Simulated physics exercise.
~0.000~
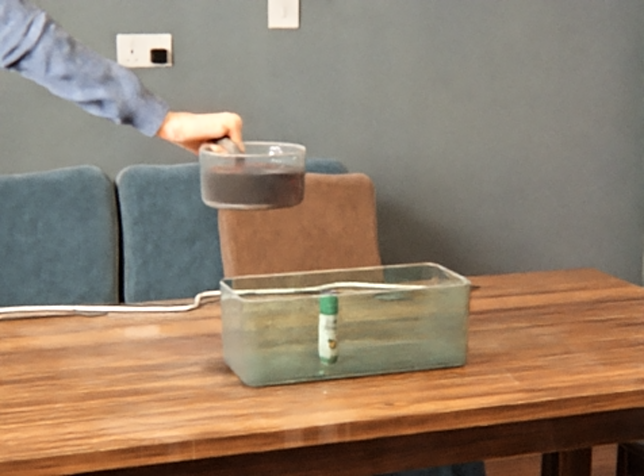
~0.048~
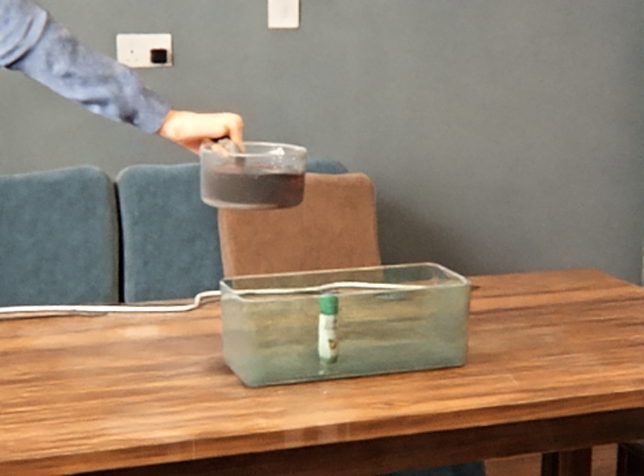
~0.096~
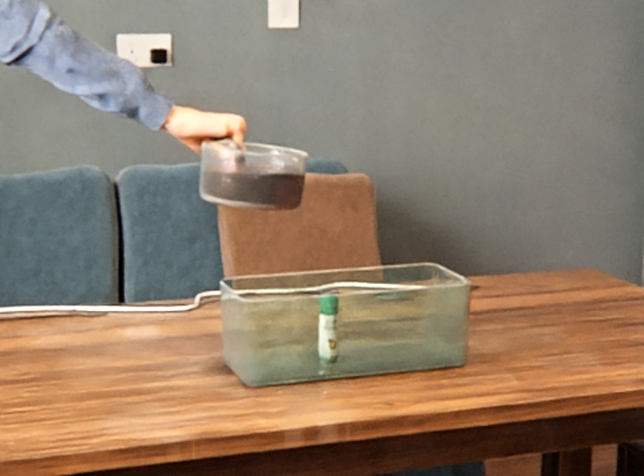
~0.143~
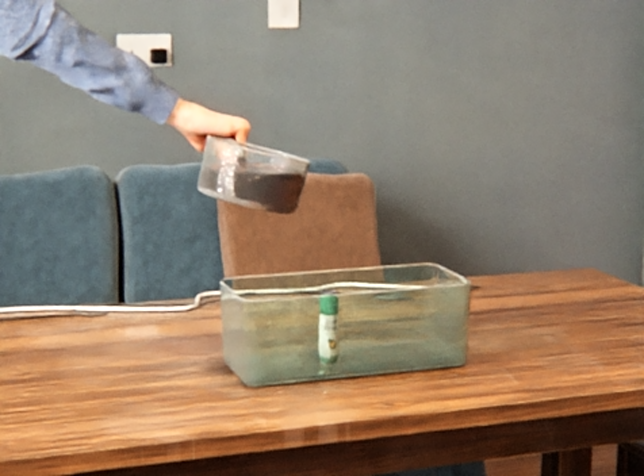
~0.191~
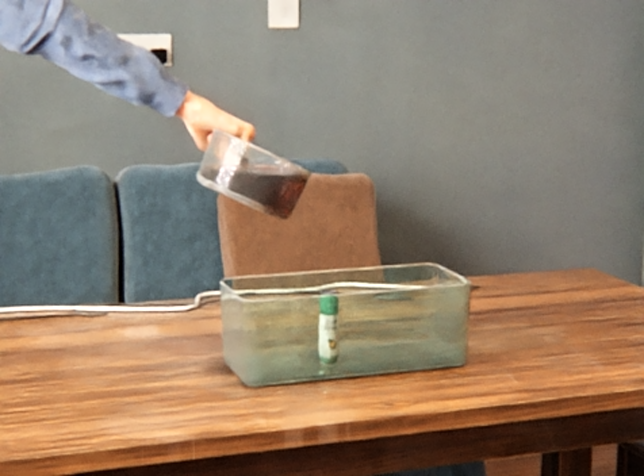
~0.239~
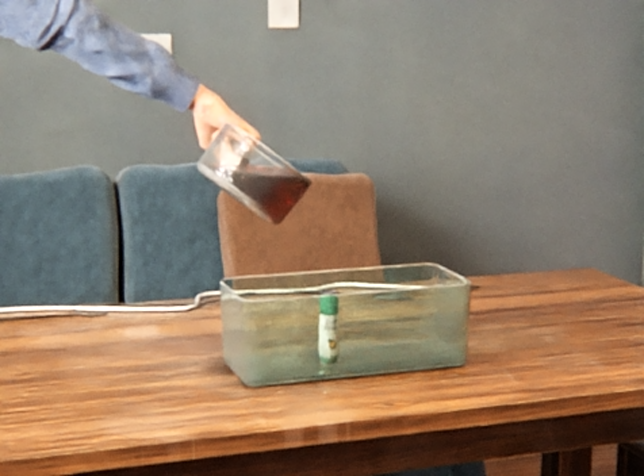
On a wooden table stood a clear oblong basin with a green-topped tin inside, while above its left end a hand tilted a small clear pot of dark tea steadily down to the right.
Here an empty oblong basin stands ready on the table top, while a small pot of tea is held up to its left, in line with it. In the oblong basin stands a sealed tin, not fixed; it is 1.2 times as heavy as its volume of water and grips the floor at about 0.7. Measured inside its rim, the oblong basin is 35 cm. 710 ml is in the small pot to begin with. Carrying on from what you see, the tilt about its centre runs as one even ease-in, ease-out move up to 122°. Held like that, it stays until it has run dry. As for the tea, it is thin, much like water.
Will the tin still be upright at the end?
No.
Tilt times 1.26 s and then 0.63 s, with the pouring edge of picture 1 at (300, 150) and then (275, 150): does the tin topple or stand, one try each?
Try 1: Still standing; try 2: Tipped over.
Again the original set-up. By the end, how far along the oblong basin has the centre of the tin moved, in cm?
Looks like roughly 8.5 cm in total.
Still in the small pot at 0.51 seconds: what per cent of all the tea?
Still held: Roughly 16 % of the total.
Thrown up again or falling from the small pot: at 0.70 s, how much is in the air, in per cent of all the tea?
About 7 per cent.
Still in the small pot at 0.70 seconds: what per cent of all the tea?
Close to 1 in a hundred.
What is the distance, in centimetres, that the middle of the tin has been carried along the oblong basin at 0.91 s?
6 cm, roughly.
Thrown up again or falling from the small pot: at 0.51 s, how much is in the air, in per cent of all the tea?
Roughly 50 percent.
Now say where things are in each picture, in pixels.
In the first frame, tilt 0°; pouring edge (302, 148); surface from (203, 171) to (299, 167); the oblong basin's rim runs from (231, 291) to (454, 274); the tin's top is at (329, 295).
In the second frame, tilt 2°; pouring edge (303, 150); surface from (203, 171) to (300, 168).
In the third frame, tilt 7°; pouring edge (305, 155); surface from (204, 170) to (300, 168).
In the fourth frame, tilt 15°; pouring edge (307, 162); surface from (204, 169) to (301, 170).
In the fifth frame, tilt 26°; pouring edge (307, 173); surface from (201, 169) to (303, 171).
In the sixth frame, tilt 38°; pouring edge (306, 185); surface from (201, 164) to (303, 175); 1 per cent is over the edge.
By 0.51 s the tilt is 111° and 16 per cent is still to pour; the tin stands where it began.
By 0.70 s the tilt is 122° and 1 per cent is still to pour; the tin stands 2 cm from where it began.
By 0.91 s the tilt is 122° and 0 per cent is still to pour; the tin leans 44°.
By 1.13 s the tilt is 122° and 0 per cent is still to pour; the tin lies on its side.
At rest the tin lies on its side.
